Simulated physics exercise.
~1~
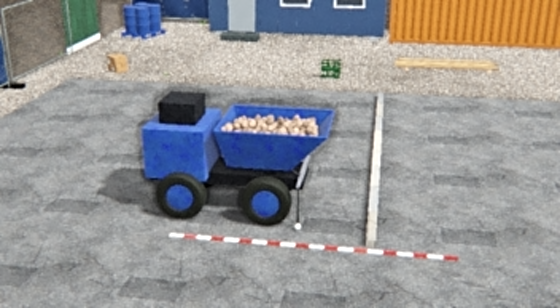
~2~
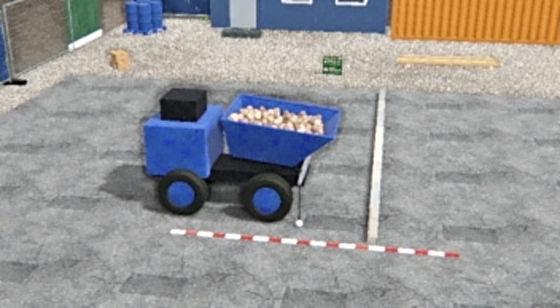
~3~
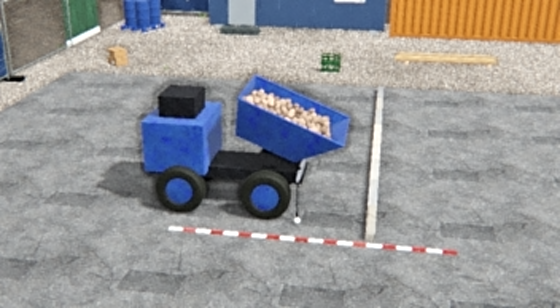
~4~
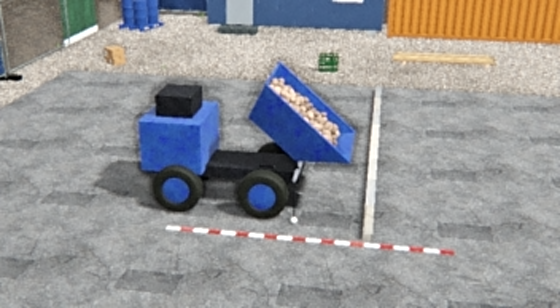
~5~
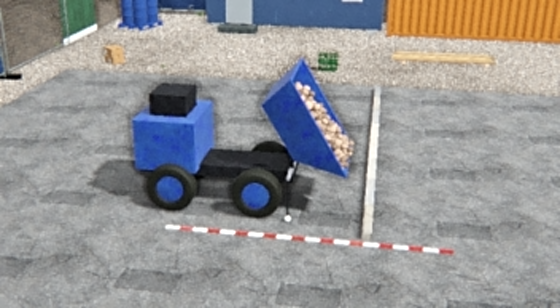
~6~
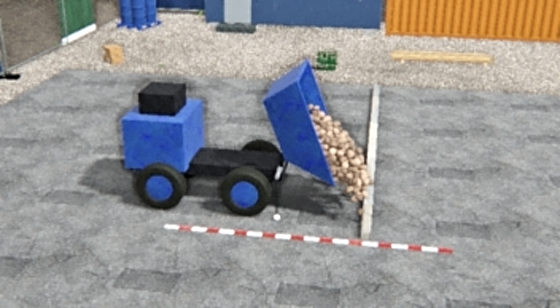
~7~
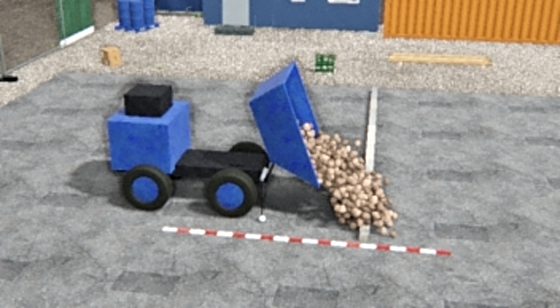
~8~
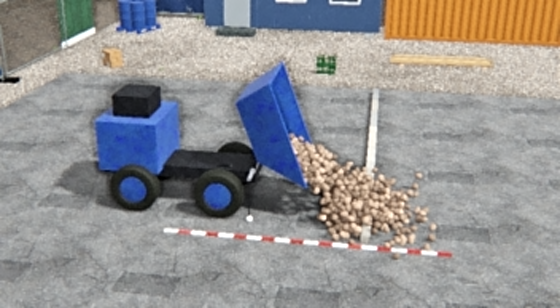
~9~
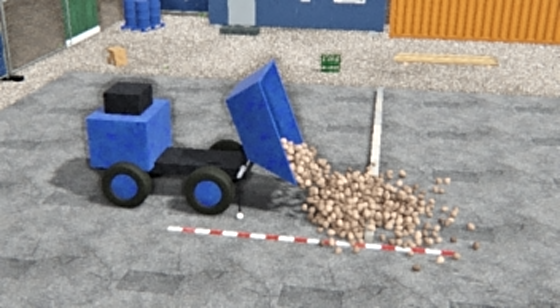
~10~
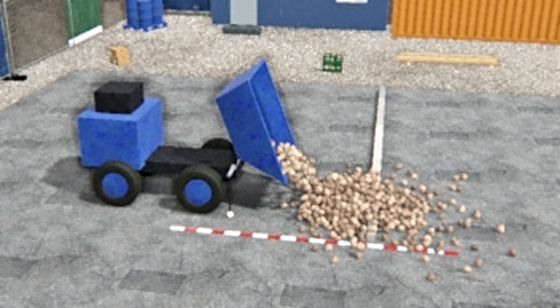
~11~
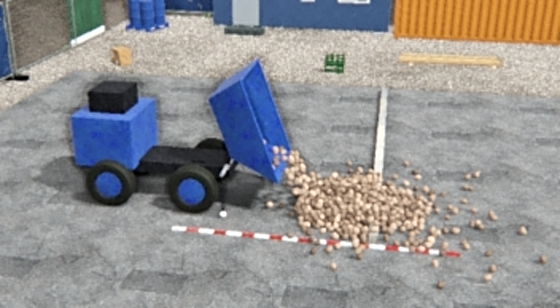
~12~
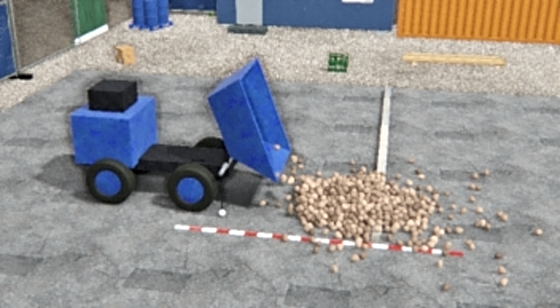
A paved yard is seen from above and to one side, with gravel, a blue building and an orange container behind it. A blue dumper with a black box on top stands left of centre, its skip full of pale brown stones facing a low kerb on the right, with a red and white striped strip in front. The skip tips steeply to the right, and the stones slide to its lip and pour out. Meanwhile the dumper rolls left, drawing the stream into a widening heap. It stops with the skip raised and empty, most stones piled before the kerb and some scattered beyond.
